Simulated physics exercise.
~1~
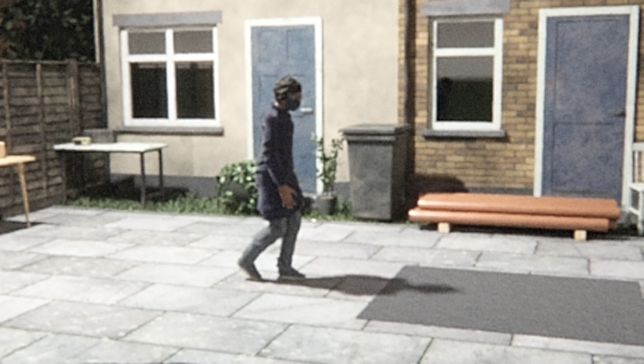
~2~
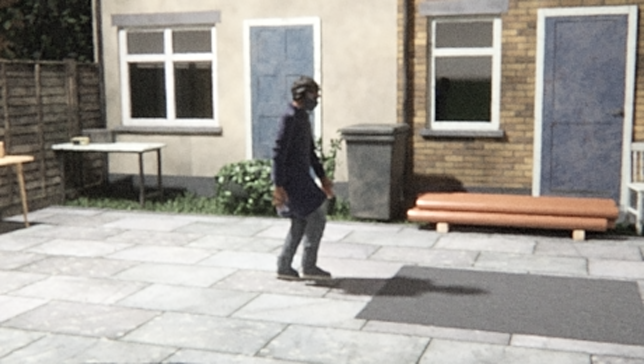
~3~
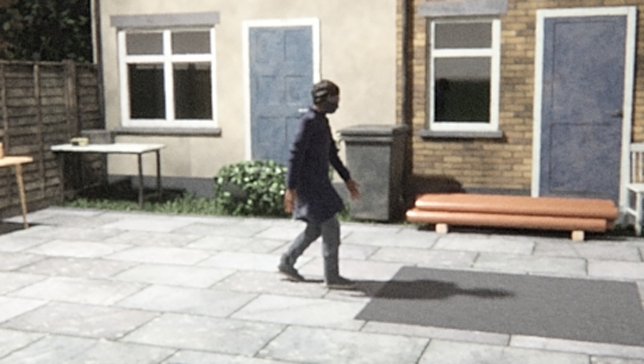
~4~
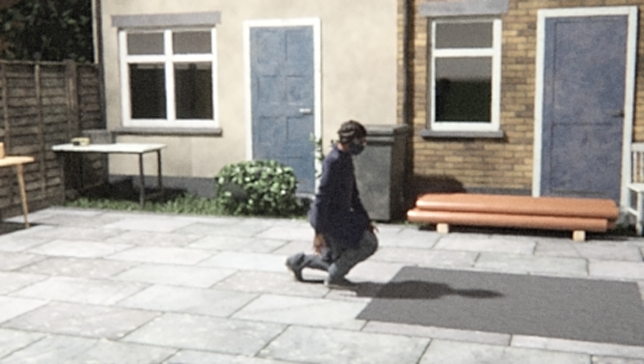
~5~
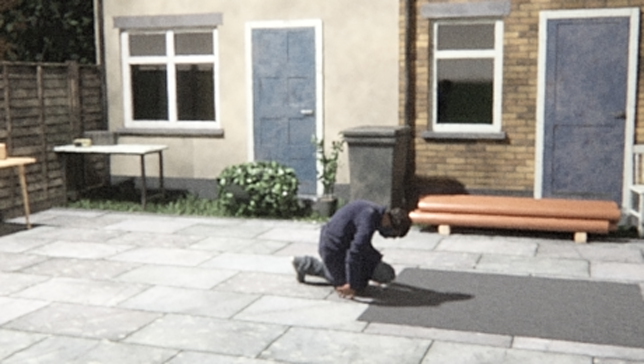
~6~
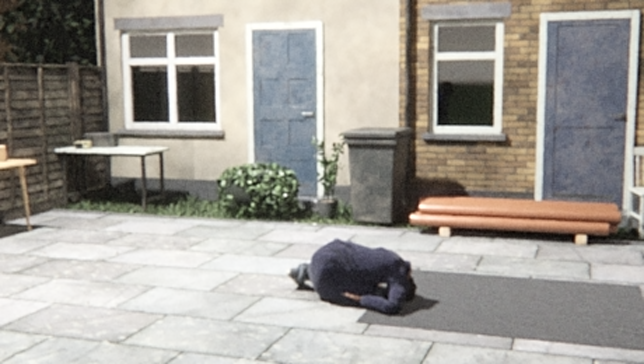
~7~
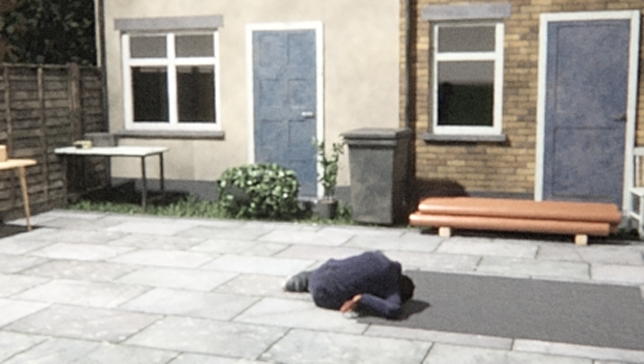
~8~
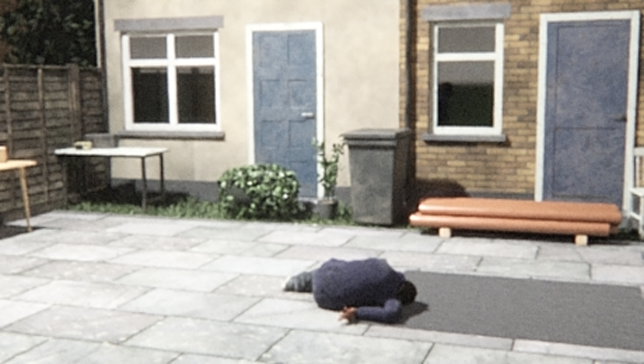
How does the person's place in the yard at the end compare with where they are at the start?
At the start the person is upright on the paving, well to the left of the black mat. By the end they are farther right and low on the ground, slumped at the mat's near edge.
